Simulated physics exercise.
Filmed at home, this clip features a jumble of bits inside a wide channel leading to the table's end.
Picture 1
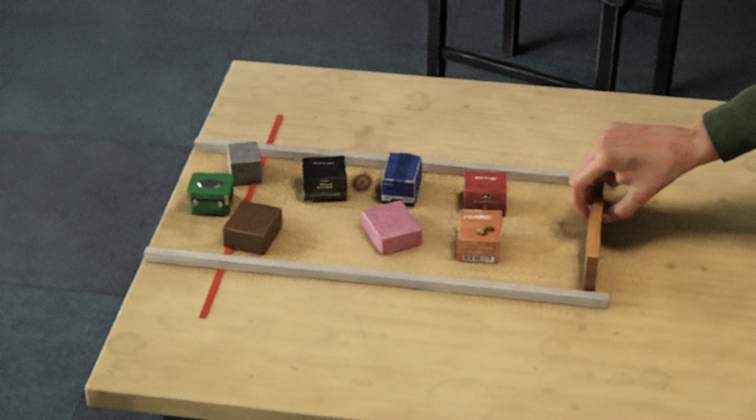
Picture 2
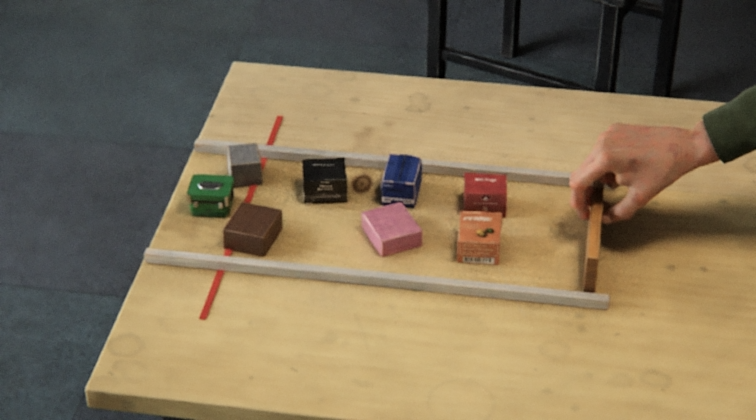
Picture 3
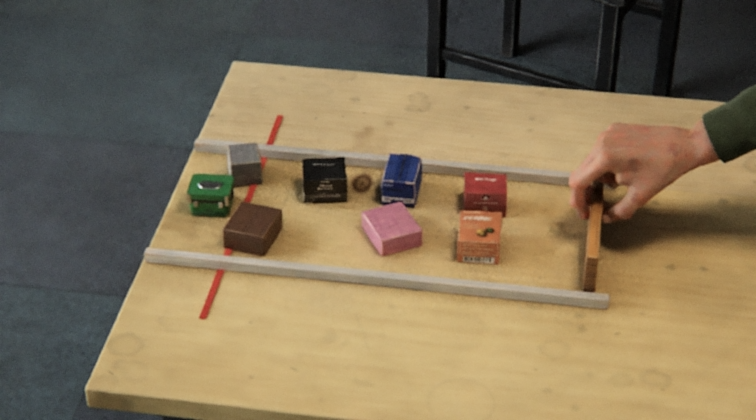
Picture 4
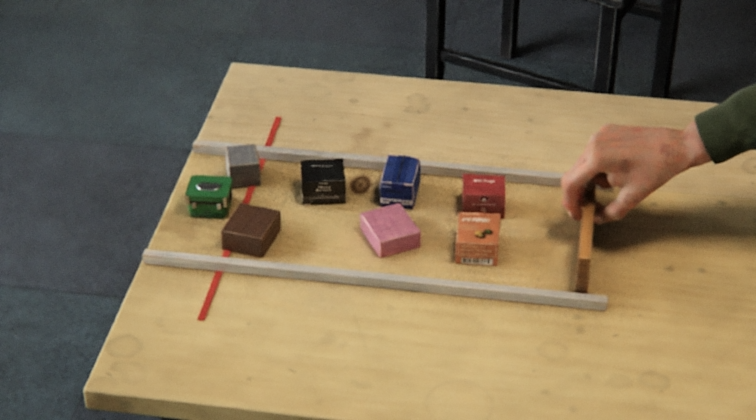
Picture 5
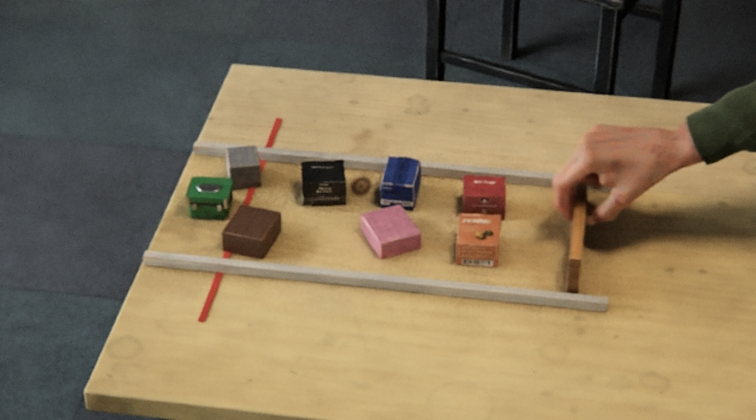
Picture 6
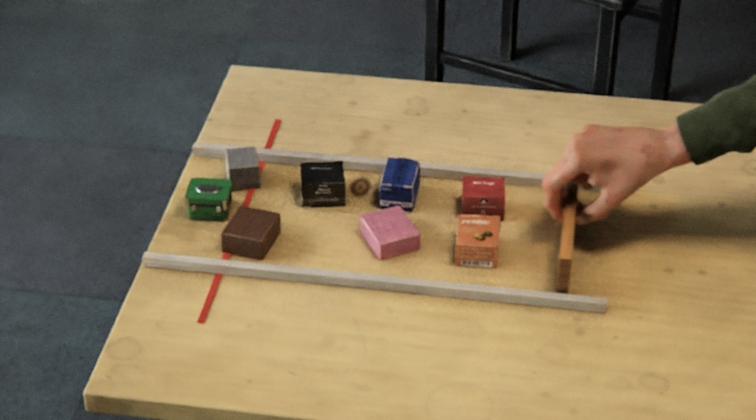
A hand slides a wooden board slightly left toward several small, still boxes and blocks.
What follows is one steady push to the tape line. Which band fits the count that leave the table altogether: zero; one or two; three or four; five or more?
I predict that three of them or four will leave the table.
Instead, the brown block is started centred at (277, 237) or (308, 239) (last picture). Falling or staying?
Place by place, it remains up; is kept.
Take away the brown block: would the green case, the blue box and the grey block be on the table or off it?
Green case gone, blue box safe, grey block gone.
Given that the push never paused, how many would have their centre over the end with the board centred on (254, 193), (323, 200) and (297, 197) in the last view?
Respectively 3, 0 and 1.
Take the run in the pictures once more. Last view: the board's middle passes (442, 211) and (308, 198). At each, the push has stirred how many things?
Tally at point one: 4; at point two: 8.
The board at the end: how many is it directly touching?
The number is 2.
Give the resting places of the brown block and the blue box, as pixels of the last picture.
Looks like one lands around (161, 237), and the other around (196, 167).
Soon after, none off yet; green case at rest near (209, 200); grey block at rest near (243, 168); brown block at rest near (251, 232).
Then, none off yet; green case moved a little near (188, 196); grey block tipped a little near (168, 162); brown block moved about its own width near (191, 234).
At rest, the number that fall off is three or four; fallen, black box, grey block and green case.
